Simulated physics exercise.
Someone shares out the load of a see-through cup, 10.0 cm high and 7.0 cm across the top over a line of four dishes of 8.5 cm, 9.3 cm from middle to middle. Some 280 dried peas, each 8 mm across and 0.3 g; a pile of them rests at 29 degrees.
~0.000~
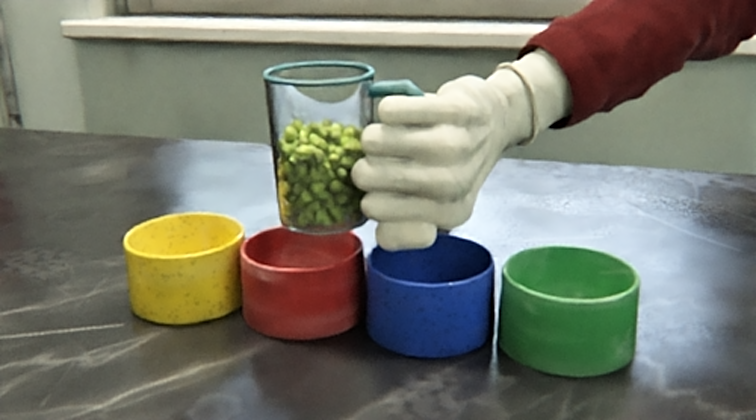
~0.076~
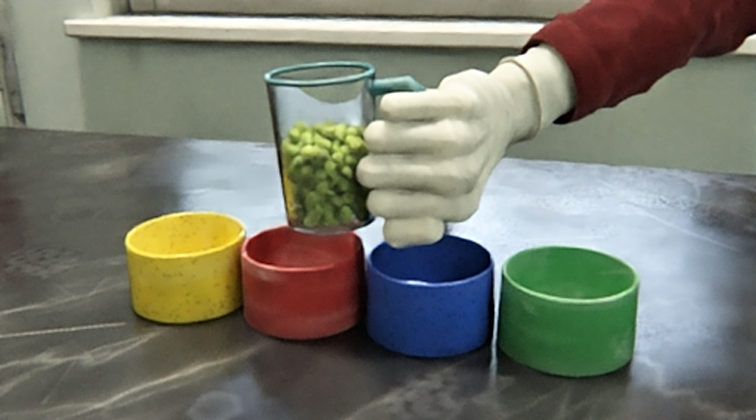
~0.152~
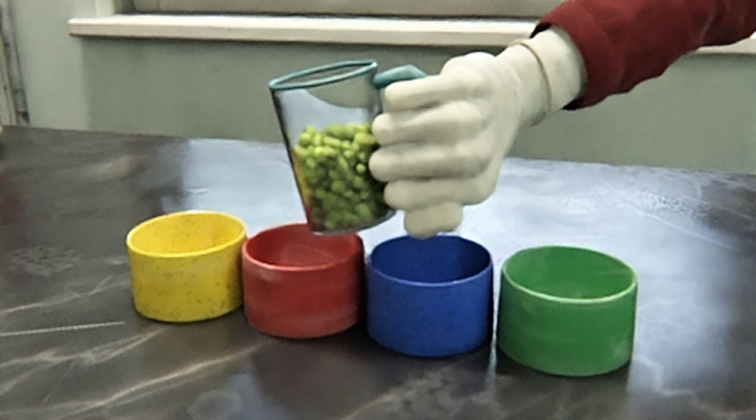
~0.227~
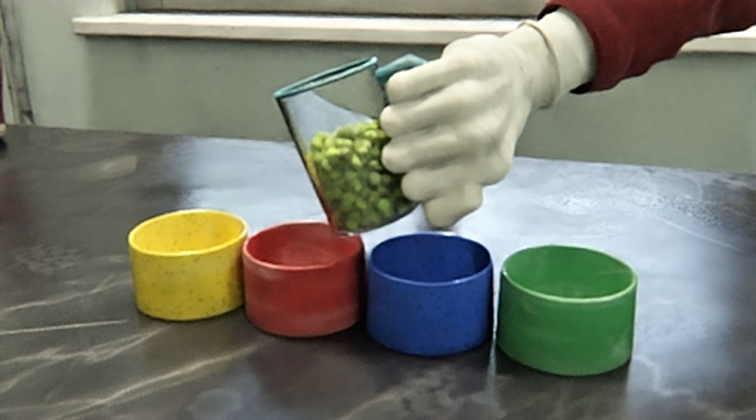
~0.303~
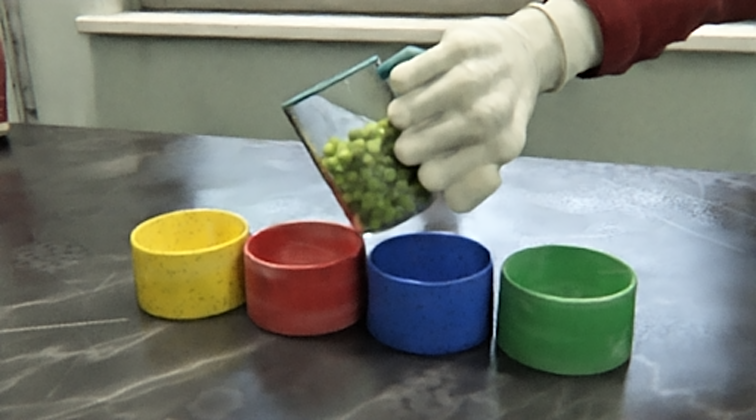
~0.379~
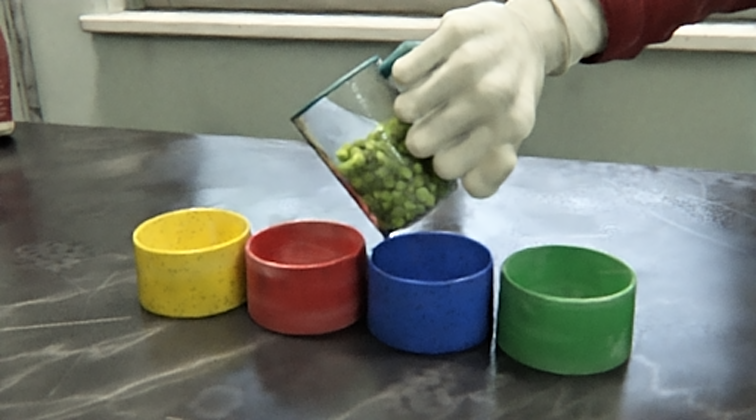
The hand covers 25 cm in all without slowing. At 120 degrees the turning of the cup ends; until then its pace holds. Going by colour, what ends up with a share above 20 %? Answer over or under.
Red under, blue over, green under, yellow under, counter under.
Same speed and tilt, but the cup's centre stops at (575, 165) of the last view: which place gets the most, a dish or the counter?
Most goes to: Blue.
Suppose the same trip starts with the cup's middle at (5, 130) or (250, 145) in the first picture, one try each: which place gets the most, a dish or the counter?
The winner: Counter; blue.
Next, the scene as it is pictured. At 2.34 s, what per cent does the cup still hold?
About 0 per cent.
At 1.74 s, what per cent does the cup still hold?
About 0 per cent.
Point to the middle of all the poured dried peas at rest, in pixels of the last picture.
Around (435, 293).
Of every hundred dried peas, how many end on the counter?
About 5 per cent.
Then, at 1.19 s, tilt 120 degrees; cup holds 55 %, blue 45 %.
After 1.74 s, tilt 120 degrees; cup holds 0 %, blue 95 %.
Then, at 2.34 s, tilt 120 degrees; cup holds 0 %, blue 95 %.
By 2.6 s all is still; red 0 %, blue 95 %, green 0 %, yellow 0 %, counter 5 %.
